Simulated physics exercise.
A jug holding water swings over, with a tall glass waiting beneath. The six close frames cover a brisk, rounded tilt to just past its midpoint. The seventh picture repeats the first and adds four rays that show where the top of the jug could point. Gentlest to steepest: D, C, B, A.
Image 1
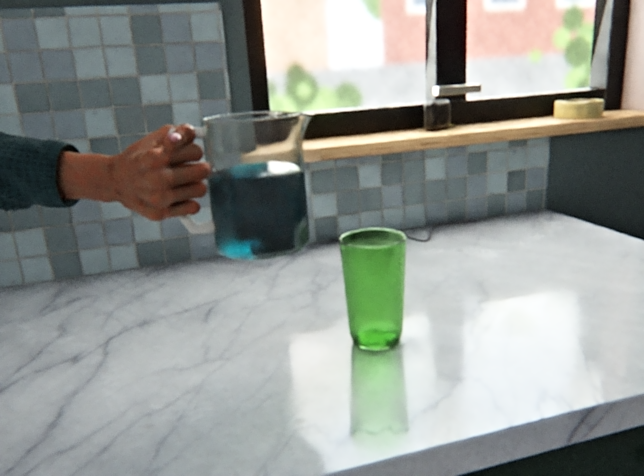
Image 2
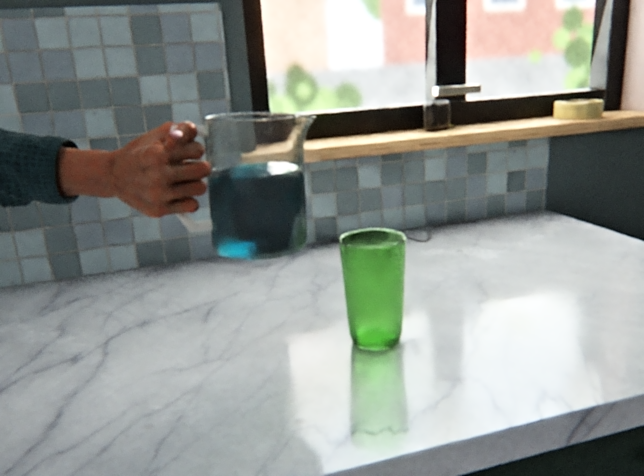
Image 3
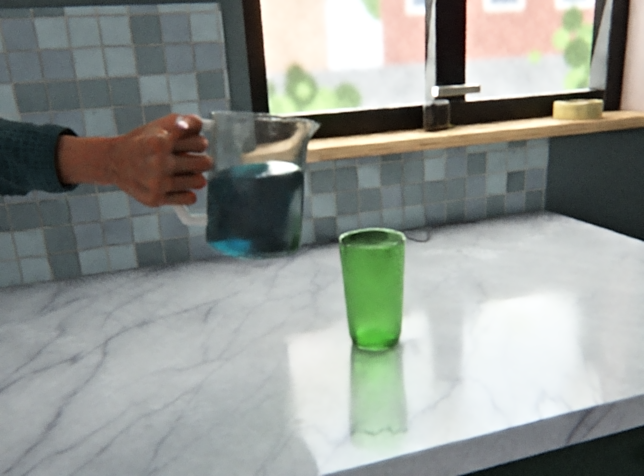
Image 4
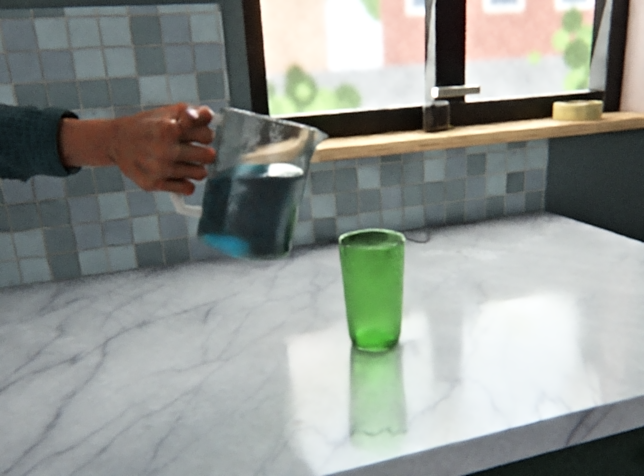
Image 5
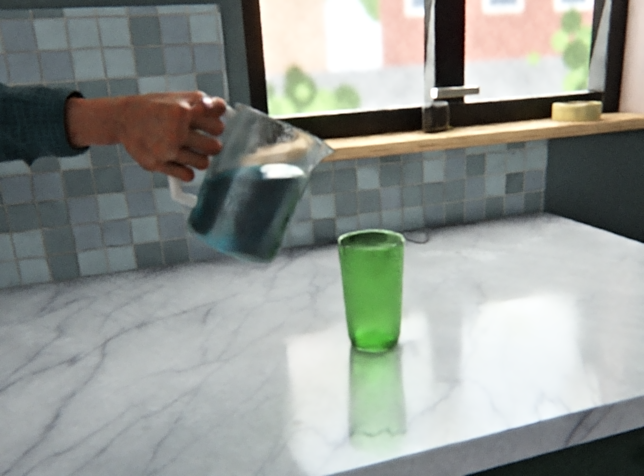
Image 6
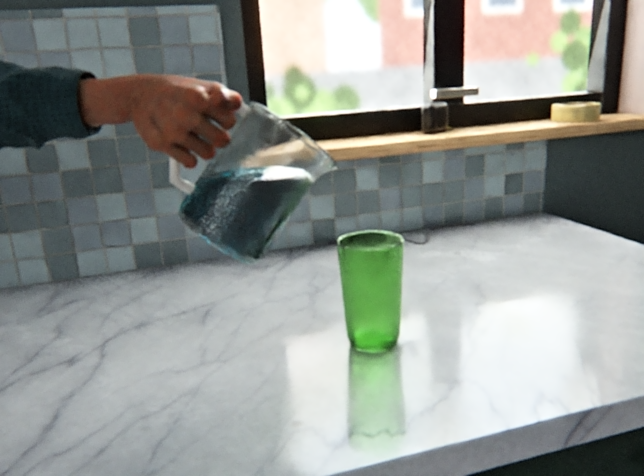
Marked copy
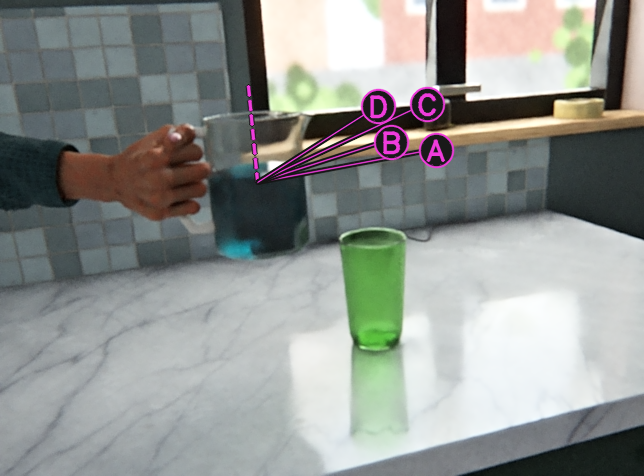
A hand in a dark teal sleeve holds a clear jug of blue water at the left, above a grey-veined white marble counter seen from slightly above by a still camera. A tall green glass stands near the centre, with grey tiles and a wood-silled window behind. The hand tips the jug steadily rightward from upright to a clear slant, the water staying inside.
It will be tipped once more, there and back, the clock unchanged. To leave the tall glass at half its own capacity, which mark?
Tilt C.
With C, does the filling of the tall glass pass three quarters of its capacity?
No, less.
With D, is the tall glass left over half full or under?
Under half.
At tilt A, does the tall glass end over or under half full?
Over.
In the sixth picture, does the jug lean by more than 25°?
Yes.
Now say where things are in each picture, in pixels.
The first picture shows upright, lip at (311, 114); rim of the tall glass round (372, 237); nothing has left yet.
The second picture shows tipped about 2°, lip at (313, 116); nothing has left yet.
The third picture shows tipped about 8°, lip at (319, 123); nothing has left yet.
The fourth picture shows tipped about 17°, lip at (326, 134); nothing has left yet.
The fifth picture shows tipped about 28°, lip at (333, 150); nothing has left yet.
The sixth picture shows tipped about 40°, lip at (336, 167); nothing has left yet.
On the marked copy, A at (419, 152); B at (374, 144); C at (411, 110); D at (364, 114).
For tilt A, the tall glass ends with about 86 % of what it can hold; 5 % of the water is spilt.
For tilt B, the tall glass ends with about 71 % of what it can hold.
For tilt C, the tall glass ends with about 49 % of what it can hold.
For tilt D, the tall glass ends with about 28 % of what it can hold.
